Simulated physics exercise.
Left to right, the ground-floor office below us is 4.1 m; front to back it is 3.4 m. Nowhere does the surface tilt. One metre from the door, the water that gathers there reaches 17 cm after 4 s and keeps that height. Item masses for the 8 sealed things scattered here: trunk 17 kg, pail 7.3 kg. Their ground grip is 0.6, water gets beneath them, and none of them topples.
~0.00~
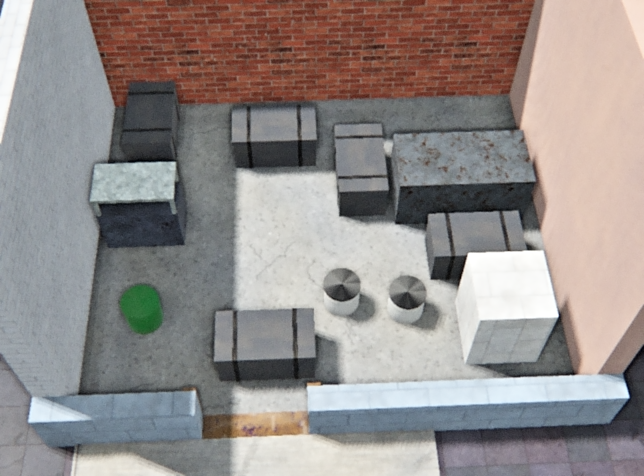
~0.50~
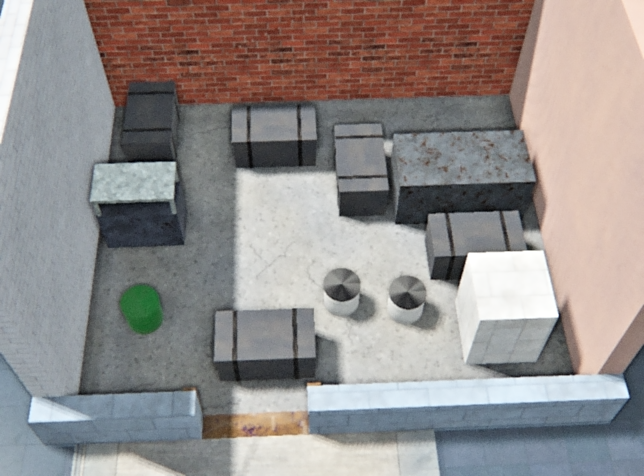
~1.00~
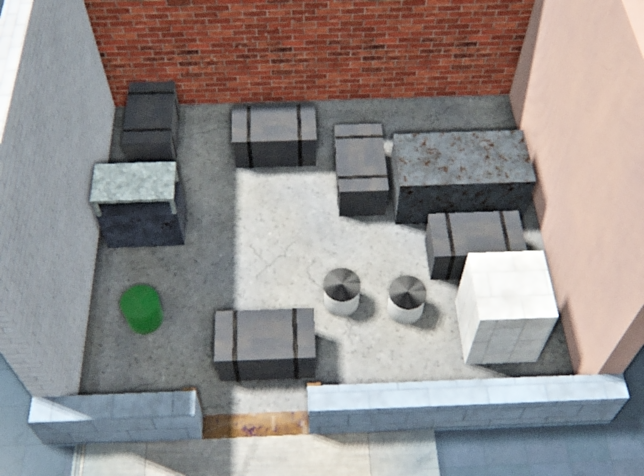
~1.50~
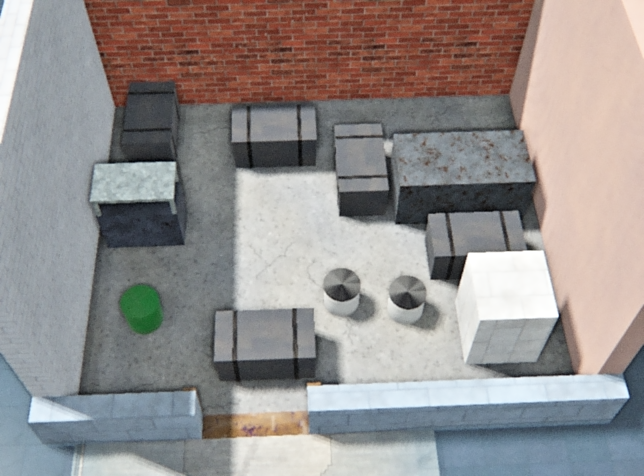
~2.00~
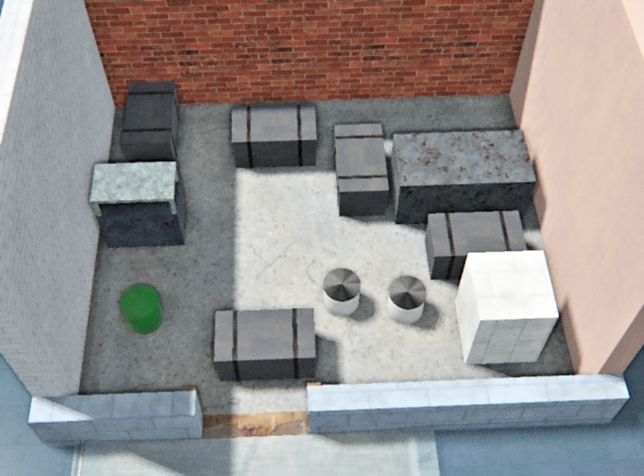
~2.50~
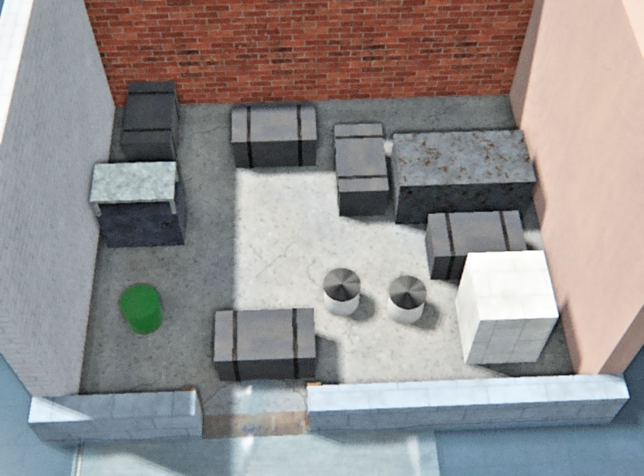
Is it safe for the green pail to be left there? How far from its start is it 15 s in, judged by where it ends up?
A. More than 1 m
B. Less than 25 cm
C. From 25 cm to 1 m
The answer is B.
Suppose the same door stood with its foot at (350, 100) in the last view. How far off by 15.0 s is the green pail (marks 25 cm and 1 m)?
Note: Green pail displaced a short distance.
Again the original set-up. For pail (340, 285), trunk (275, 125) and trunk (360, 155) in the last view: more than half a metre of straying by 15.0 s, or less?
Note - in order: Smaller; farther; smaller.
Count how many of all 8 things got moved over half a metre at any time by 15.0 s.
My count gives 2.
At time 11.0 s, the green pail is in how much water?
Depth approx. 5 cm.
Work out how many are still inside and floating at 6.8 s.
The count is 0.
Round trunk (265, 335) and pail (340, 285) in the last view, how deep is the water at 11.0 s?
Depth approx. 9 cm / 5 cm.
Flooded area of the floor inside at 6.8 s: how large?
I'd estimate close to 8.5 m2.
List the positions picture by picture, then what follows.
The first picture shows the green pail at (140, 302), on the bottom; water covers 0.0 m2; 0 of 8 have shifted.
The second picture shows the green pail at (140, 302) rests on the ground; 0.0 m2 under water; 0 of 8 have shifted.
The third picture shows the green pail at (140, 302) rests on the ground; water covers 0.0 m2; 0 of 8 have shifted.
The fourth picture shows the green pail at (140, 302) rests on the ground; water covers 0.0 m2; 0 of 8 have shifted.
The fifth picture shows the green pail at (140, 302), on the bottom; water covers 0.0 m2; 0 of 8 have shifted.
The sixth picture shows the green pail at (140, 302), on the bottom; water covers 0.2 m2; 0 of 8 have shifted.
After 3.5 s the green pail is near (140, 302), 0.0 m from its start, aground; 0 afloat.
After 6.8 s the green pail is near (140, 302), 0.0 m from its start, aground; 0 afloat.
After 11.0 s the green pail is near (140, 302), 0.0 m from its start, aground; 3 afloat.
After 15.0 s the green pail is near (140, 302), 0.0 m from its start, aground; 5 afloat.
